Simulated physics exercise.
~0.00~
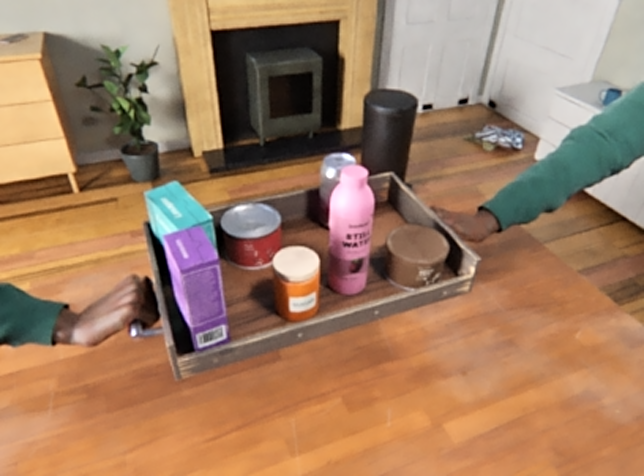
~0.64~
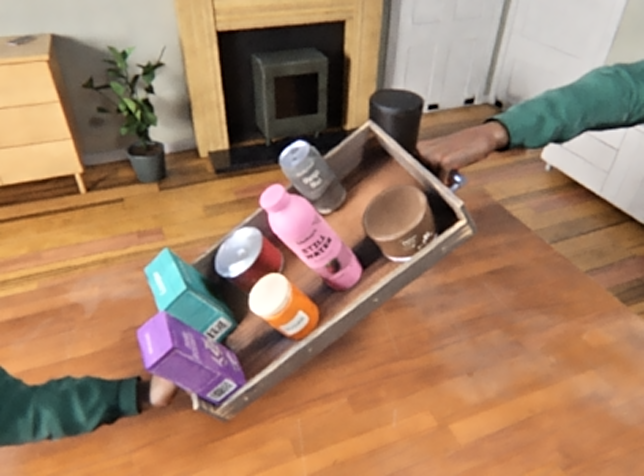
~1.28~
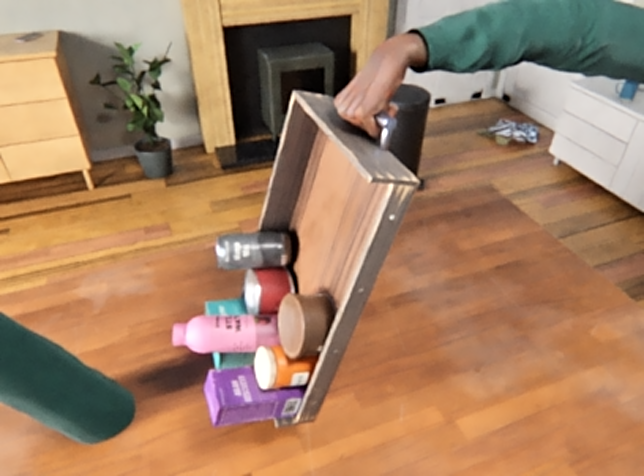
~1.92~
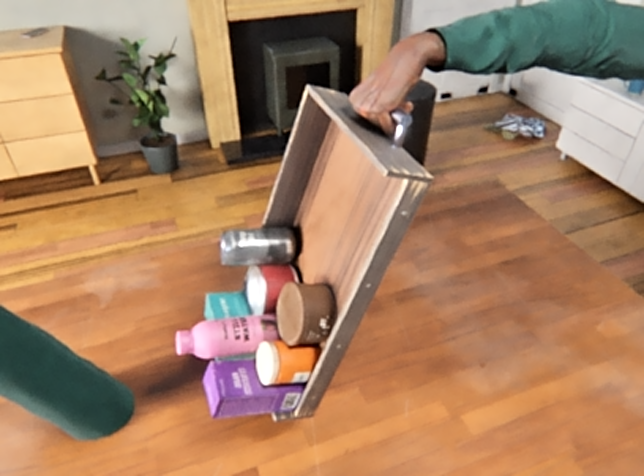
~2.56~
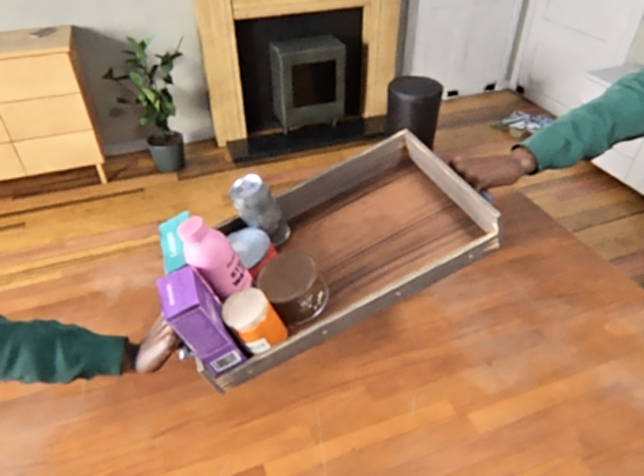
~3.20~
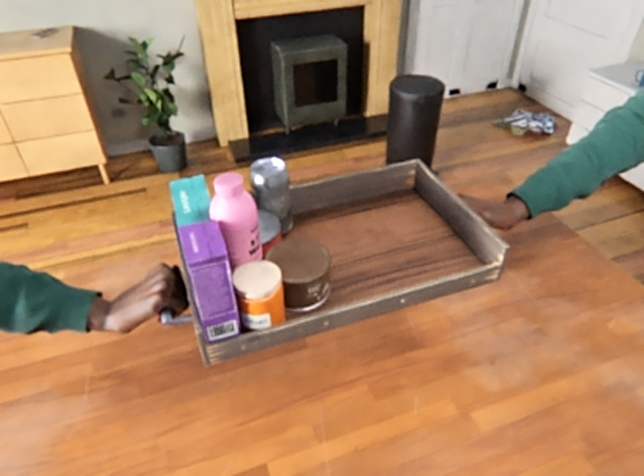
Two hands tipped an open wooden crate steeply, left side down, and its cans, tubs, boxes, orange jar and pink bottle ended up bunched at the lower end, then swung it back level, leaving everything still inside, crowded together on the left.
